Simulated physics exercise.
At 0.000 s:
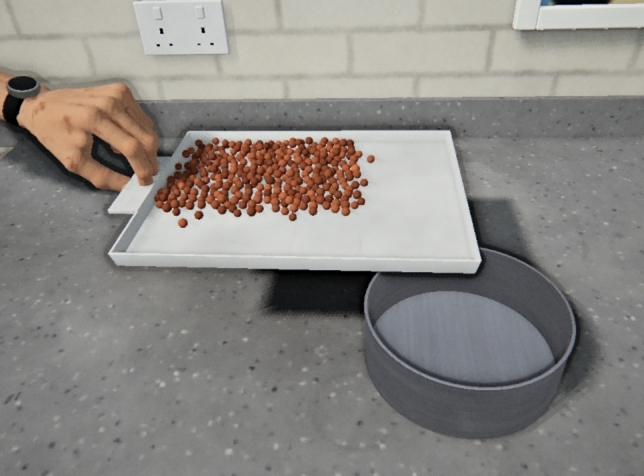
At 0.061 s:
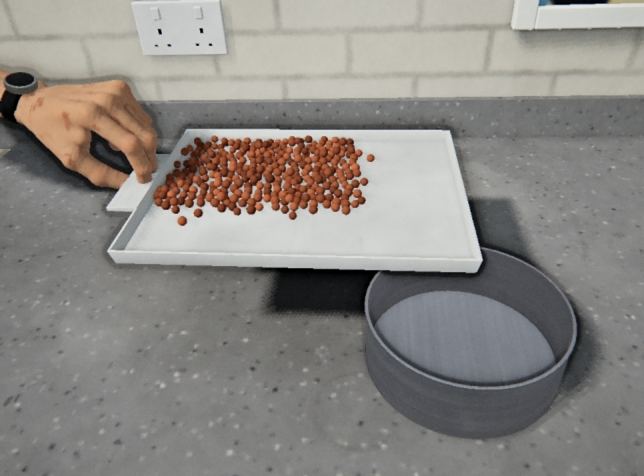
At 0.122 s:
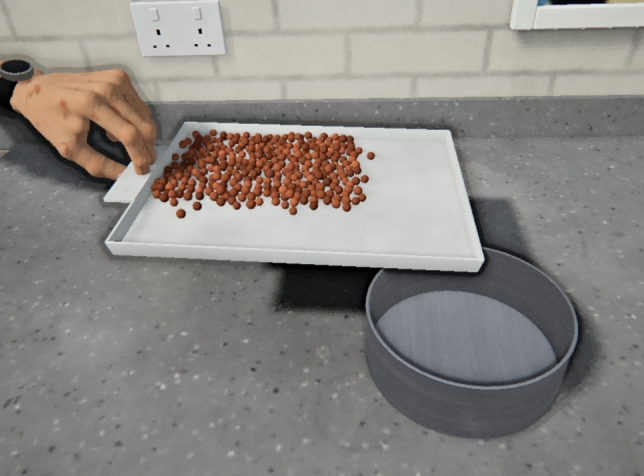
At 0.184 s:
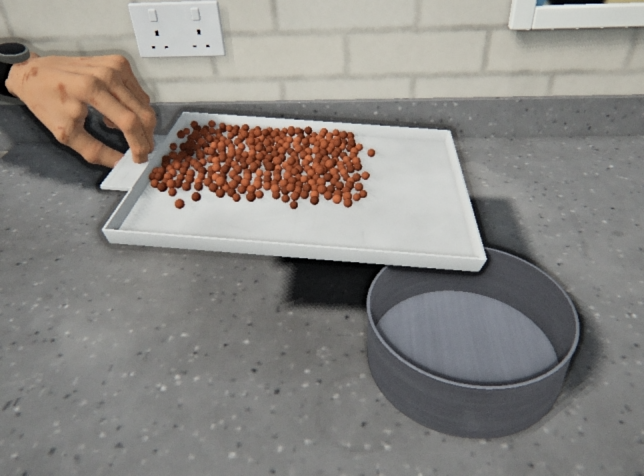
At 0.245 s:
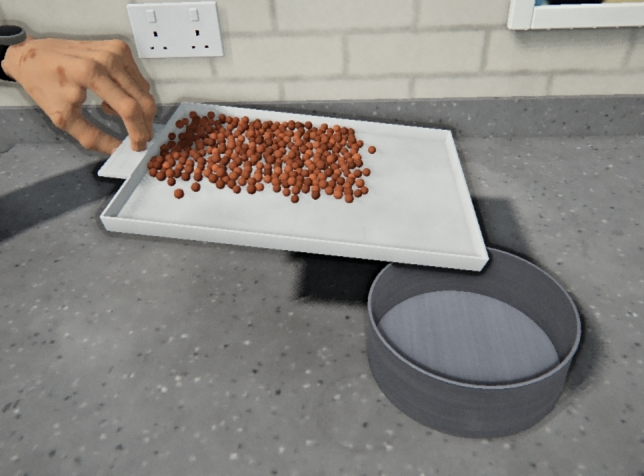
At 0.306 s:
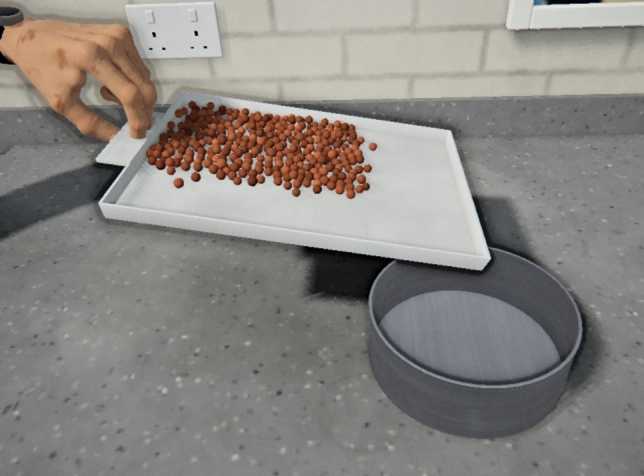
A white rimmed tray of small reddish-brown balls tilted slightly as a hand raised its left end, while its right edge stayed over the side of a still, empty grey pot.
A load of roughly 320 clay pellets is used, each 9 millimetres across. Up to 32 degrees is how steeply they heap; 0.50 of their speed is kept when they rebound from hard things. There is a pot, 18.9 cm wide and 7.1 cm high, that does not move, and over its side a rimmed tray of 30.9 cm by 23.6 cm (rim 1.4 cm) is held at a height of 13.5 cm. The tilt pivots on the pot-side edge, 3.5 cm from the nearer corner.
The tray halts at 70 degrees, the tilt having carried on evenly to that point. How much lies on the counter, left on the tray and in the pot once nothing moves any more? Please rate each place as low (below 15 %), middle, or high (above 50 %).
Counter: Low, tray: High, pot: Low.
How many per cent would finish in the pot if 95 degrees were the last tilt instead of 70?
In that case some 30 per cent.
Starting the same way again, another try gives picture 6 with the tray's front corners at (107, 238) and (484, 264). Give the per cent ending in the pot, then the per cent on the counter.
Pot 5; counter 5.
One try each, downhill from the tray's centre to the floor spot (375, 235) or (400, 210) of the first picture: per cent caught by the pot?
I'd put it at roughly 15 per cent for the first tilt and roughly 15 per cent for the second.
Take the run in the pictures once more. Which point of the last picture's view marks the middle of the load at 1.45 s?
Somewhere about (441, 147) in the last view.
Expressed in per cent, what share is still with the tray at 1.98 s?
Value: About 90%.
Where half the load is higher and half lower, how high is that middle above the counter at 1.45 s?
Roughly 18 cm above the counter.
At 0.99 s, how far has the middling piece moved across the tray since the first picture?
I'd say close to 14 centimetres.
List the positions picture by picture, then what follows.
Tray tilt 0 degrees, front corners at (113, 252) and (477, 259); middle of the pieces at (270, 172); pot at (466, 306), in the first picture.
Tray tilt 1 degrees, front corners at (112, 249) and (478, 258); middle of the pieces at (269, 170), in the second picture.
Tray tilt 3 degrees, front corners at (110, 241) and (480, 258); middle of the pieces at (269, 165), in the third picture.
Tray tilt 5 degrees, front corners at (107, 228) and (482, 257), lowest corner right back; middle of the pieces at (269, 158), in the fourth picture.
Tray tilt 8 degrees, front corners at (105, 216) and (484, 257), lowest corner right back; middle of the pieces at (269, 152), in the fifth picture.
Tray tilt 10 degrees, front corners at (104, 202) and (486, 256), lowest corner right back; middle of the pieces at (270, 144); pot at (471, 305). Its pace works out near 40 degrees a second, in the sixth picture.
After 0.99 s, tilt 38 degrees; the tray holds 100 %, the pot 0 %.
After 1.45 s, tilt 57 degrees; the tray holds 95 %, the pot 0 %.
Then, at 1.98 s, tilt 70 degrees; the tray holds 90 %, the pot 0 %.
By 2.3 s all is still; counter 5 %, tray 90 %, pot 5 %.
